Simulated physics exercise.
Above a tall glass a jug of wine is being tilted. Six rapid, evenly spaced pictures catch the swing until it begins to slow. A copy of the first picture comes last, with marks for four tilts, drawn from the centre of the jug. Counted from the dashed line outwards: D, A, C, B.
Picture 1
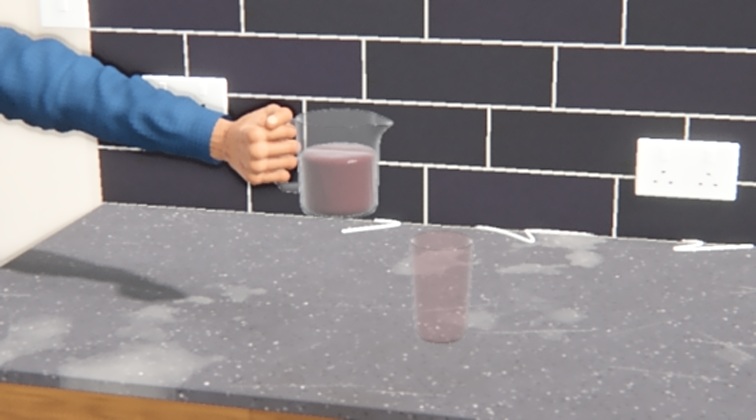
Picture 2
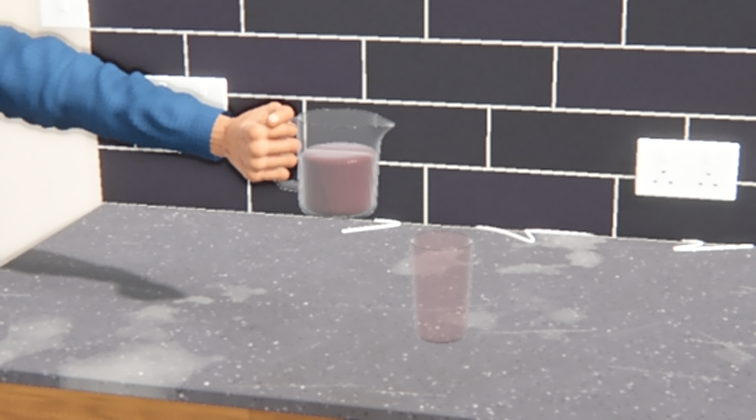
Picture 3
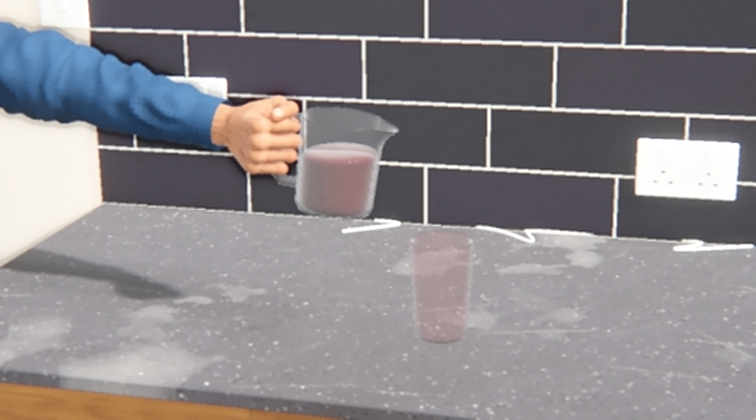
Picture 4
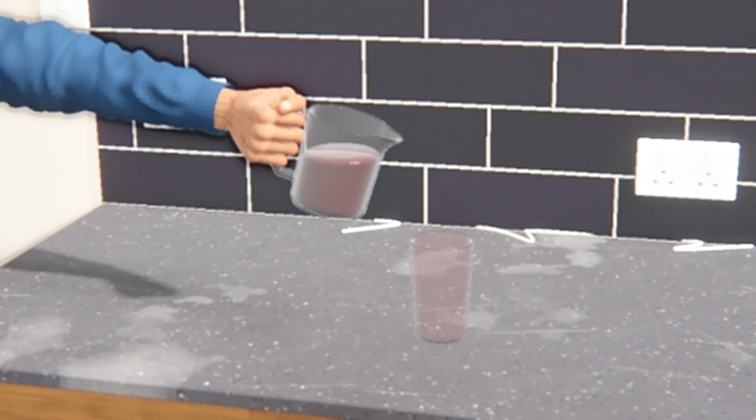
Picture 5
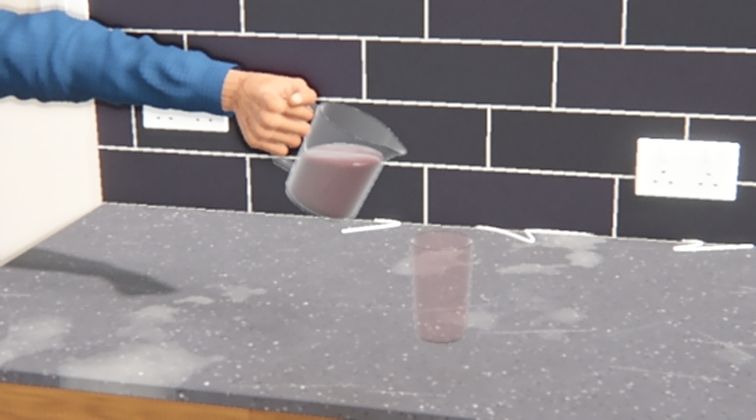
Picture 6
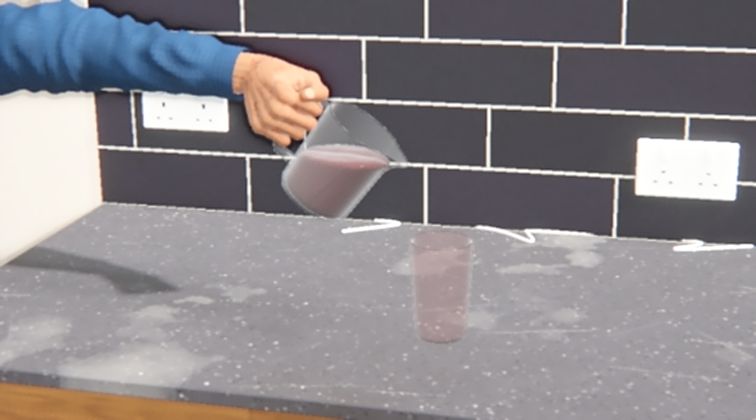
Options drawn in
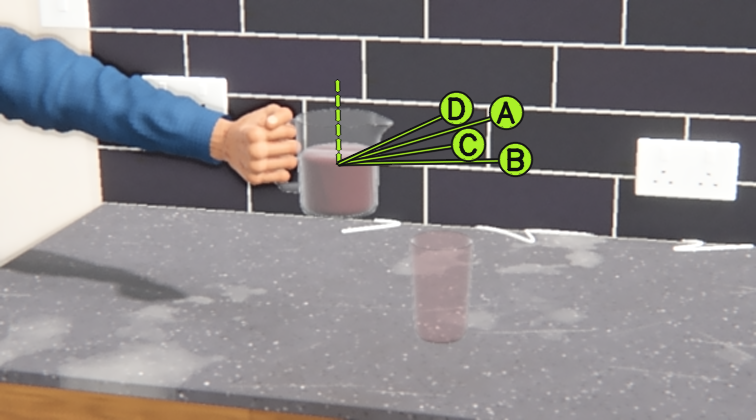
A hand in a blue sleeve, reaching in from the left, holds a clear jug of dull pinkish-red liquid upright, then gradually tilts it to the right, its liquid staying inside. Below and to the right, a tall glass with a pinkish tint stands still on a speckled dark grey worktop. Dark tiles with pale grout and white wall sockets line the kitchen wall behind, seen from a fixed, slightly raised view.
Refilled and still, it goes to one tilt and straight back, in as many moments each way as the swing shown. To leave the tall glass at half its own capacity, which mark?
It is A.
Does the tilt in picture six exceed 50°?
No.
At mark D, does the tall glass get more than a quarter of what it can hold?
Yes, clearly.
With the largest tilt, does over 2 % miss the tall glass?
Yes.
In lime, A at (490, 118); B at (498, 160); C at (451, 146); D at (441, 116).
If A is chosen, the tall glass ends with about 51 % of what it can hold.
If B is chosen, the tall glass ends with about 67 % of what it can hold; 13 % of the wine is spilt.
If C is chosen, the tall glass ends with about 67 % of what it can hold.
If D is chosen, the tall glass ends with about 35 % of what it can hold.
